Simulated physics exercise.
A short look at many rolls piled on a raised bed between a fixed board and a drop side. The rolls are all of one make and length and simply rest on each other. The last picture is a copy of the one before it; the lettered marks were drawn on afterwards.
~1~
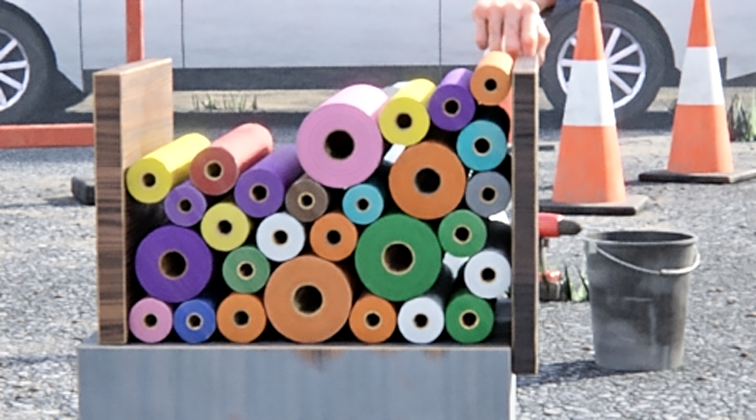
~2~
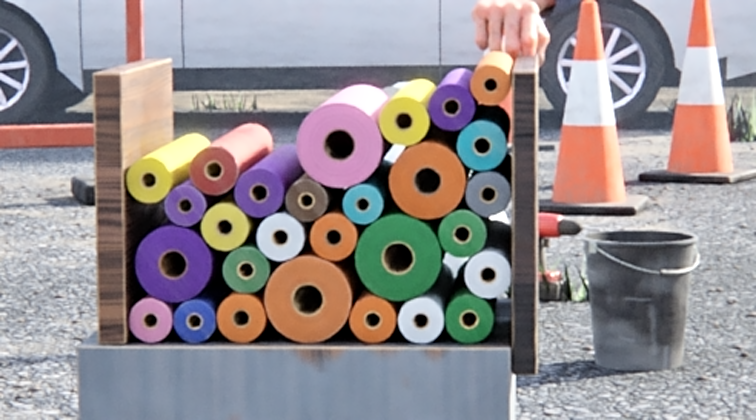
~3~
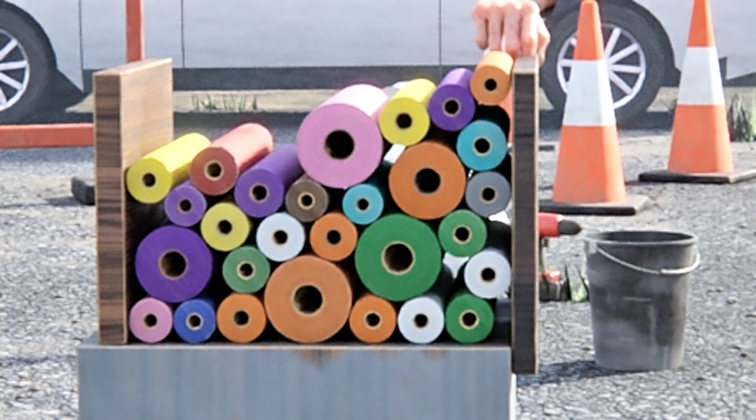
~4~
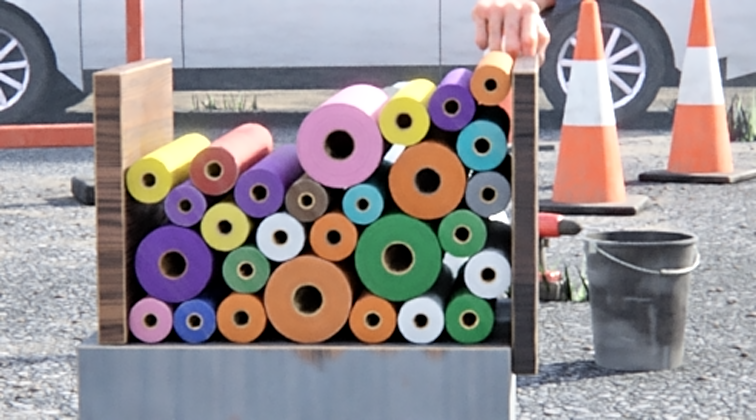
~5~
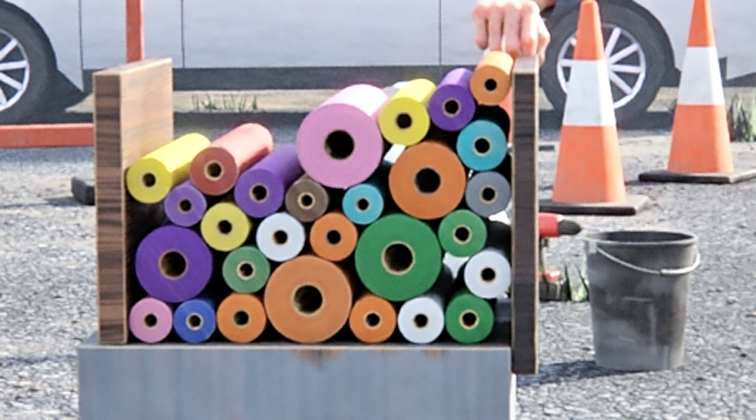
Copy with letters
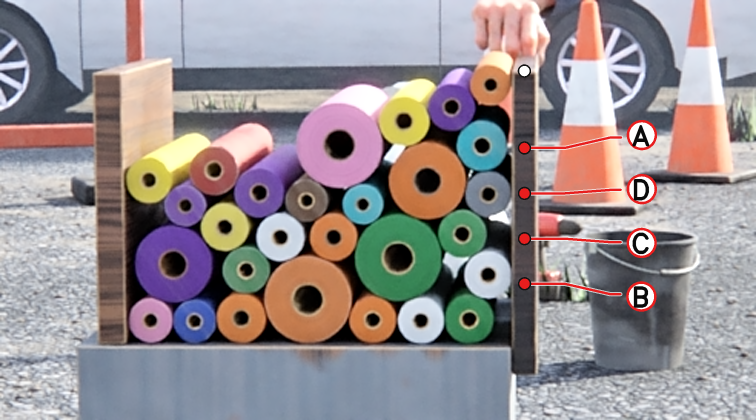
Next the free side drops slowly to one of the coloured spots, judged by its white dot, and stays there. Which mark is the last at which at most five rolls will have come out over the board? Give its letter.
The answer is mark B.
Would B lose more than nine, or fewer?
At B, fewer than nine.
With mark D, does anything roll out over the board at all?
Yes.
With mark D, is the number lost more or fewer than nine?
At D, fewer than nine.
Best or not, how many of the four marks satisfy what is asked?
Four of them.
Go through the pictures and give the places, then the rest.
The first picture shows a red roll (215, 170); side board (526, 202).
The second picture shows a white roll (421, 321).
The third picture shows an orange roll (334, 237); a white roll (281, 238).
The fourth picture shows a pink roll (340, 145); a red roll (215, 170).
The fifth picture shows side board (526, 202); a white roll (421, 321).
On the marked copy, A at (524, 148); B at (524, 283); C at (524, 238); D at (524, 193); the white dot at (524, 71).
Following B. Soon after the start, top of the board (512, 164).
Later, top of the board (512, 269).
In the end, top of the board (512, 282), four out over the board.
As for the rest, A one out over the board; C three out over the board; D three out over the board.
